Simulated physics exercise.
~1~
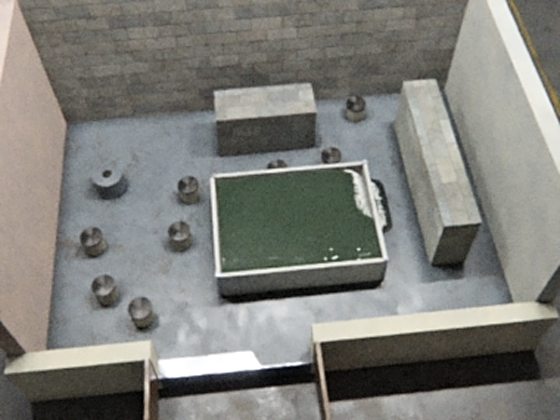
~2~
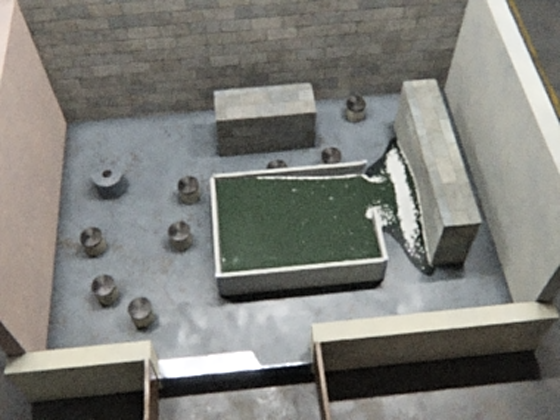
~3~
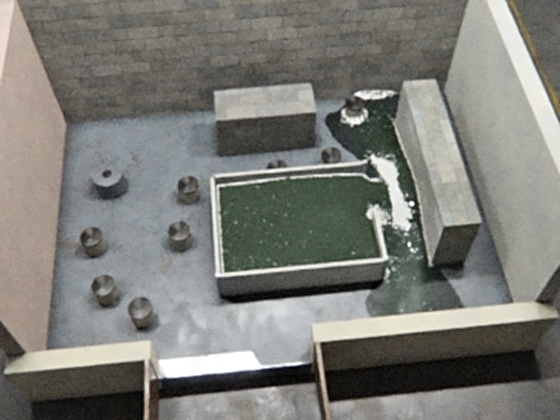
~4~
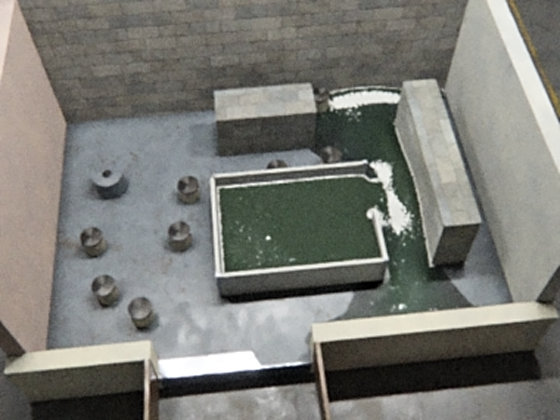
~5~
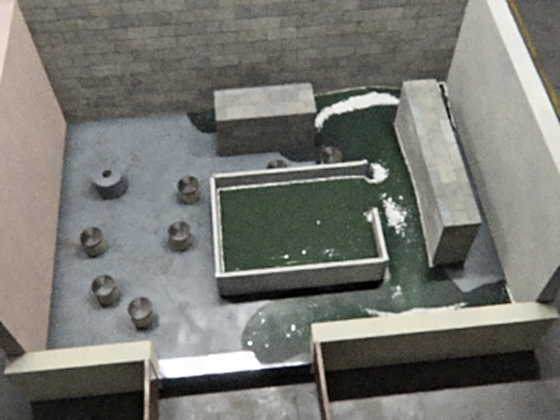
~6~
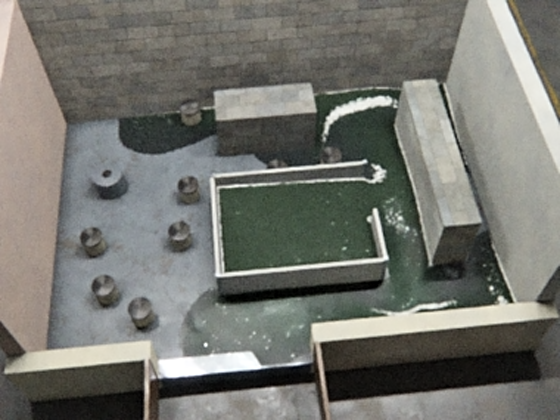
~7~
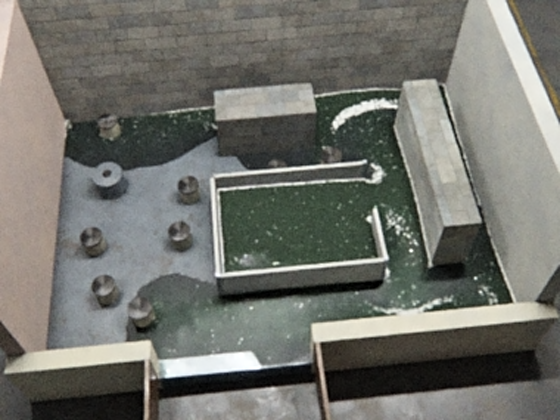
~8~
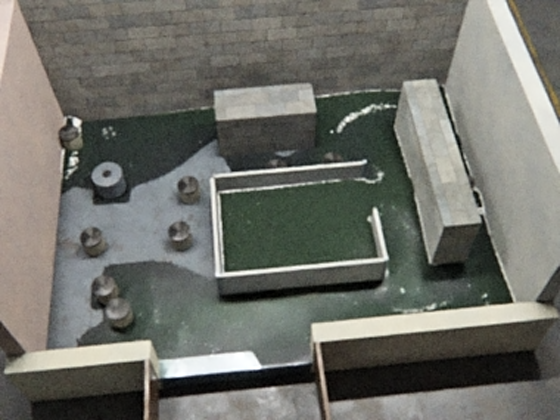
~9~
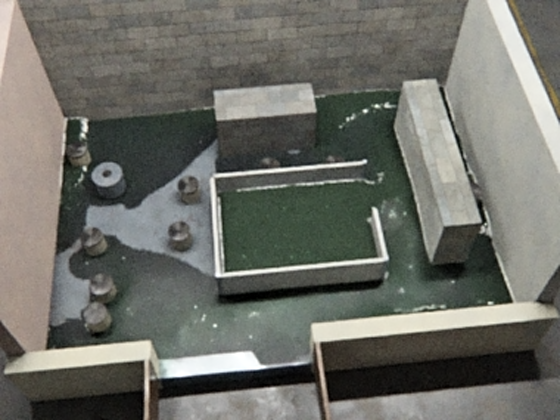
In a walled bay, green water bursts from a tank, spreads widely and shifts several pails.
